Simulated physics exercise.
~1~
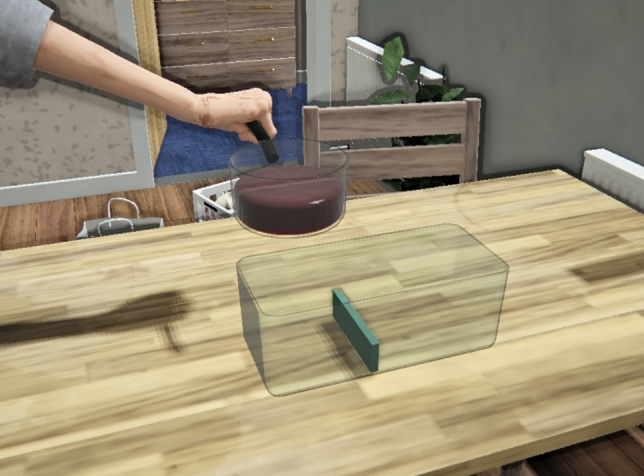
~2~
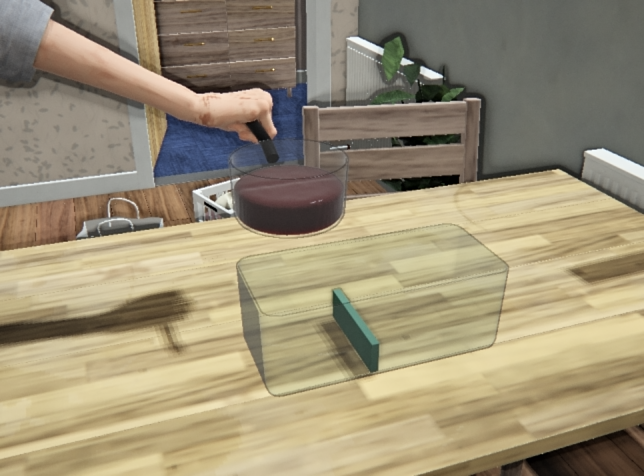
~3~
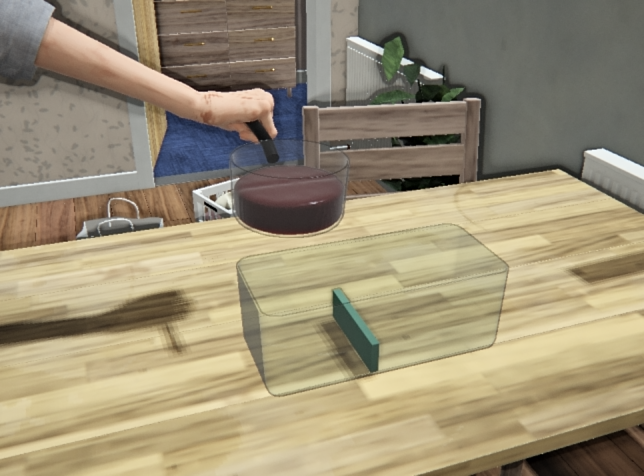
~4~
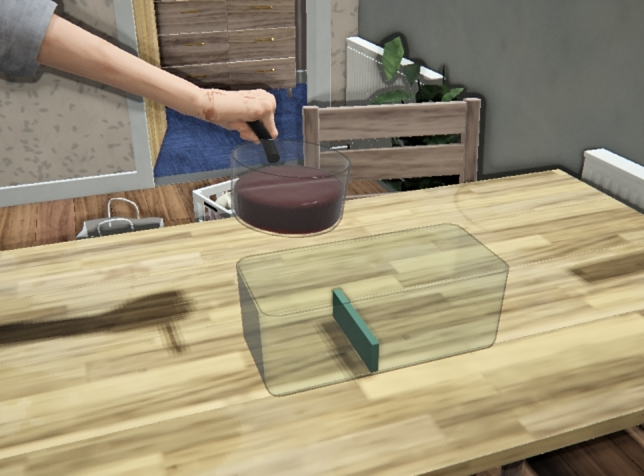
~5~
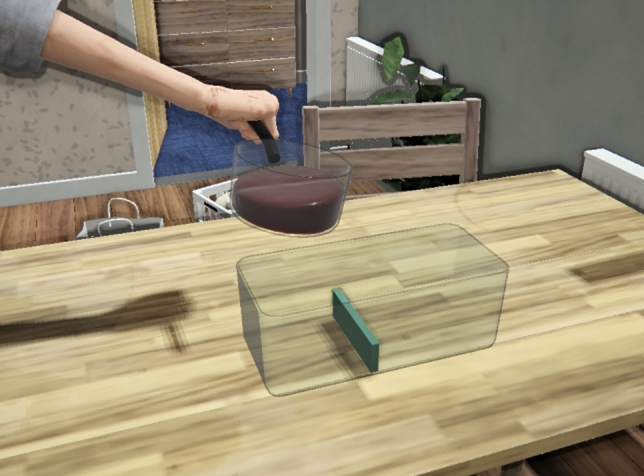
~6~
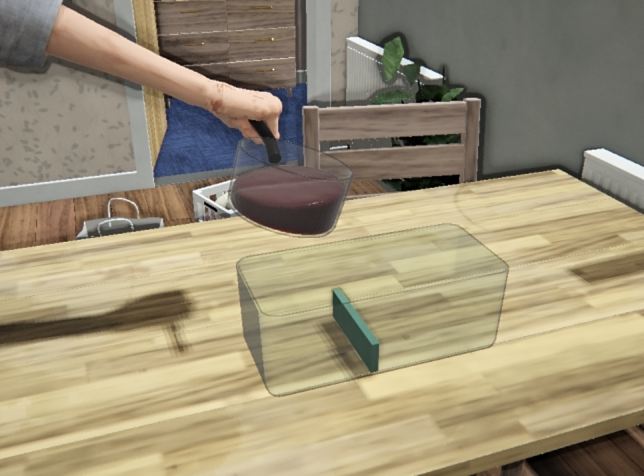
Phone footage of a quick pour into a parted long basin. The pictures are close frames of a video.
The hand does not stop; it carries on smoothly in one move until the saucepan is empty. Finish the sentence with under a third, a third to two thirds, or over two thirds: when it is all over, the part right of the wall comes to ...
When it is all over, the part right of the wall comes to over two thirds.
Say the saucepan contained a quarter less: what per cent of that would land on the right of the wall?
85 in a hundred.
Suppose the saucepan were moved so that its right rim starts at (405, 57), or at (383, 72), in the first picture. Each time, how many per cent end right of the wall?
First try: About 90 %; second try: About 95 %.
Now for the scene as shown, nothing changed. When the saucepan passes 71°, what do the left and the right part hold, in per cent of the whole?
0 % left, 5 % right.
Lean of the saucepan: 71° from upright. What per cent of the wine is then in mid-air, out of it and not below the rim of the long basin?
It works out to about 30 percent.
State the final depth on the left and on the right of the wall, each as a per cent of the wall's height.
About 10 per cent on the left and 40 per cent on the right.
A moment on, the tilt is 71° and 63 per cent is still to pour, 0 is left of the wall and 6 right of it.
Next, the tilt is 98° and 16 per cent is still to pour, 5 is left of the wall and 67 right of it.
Then the tilt is 100° and 2 per cent is still to pour, 10 is left of the wall and 86 right of it.
Later the tilt is 100° and 0 per cent is still to pour, 12 is left of the wall and 87 right of it.
Finally, 12 per cent lies left of the wall, 87 right of it and 0 outside.
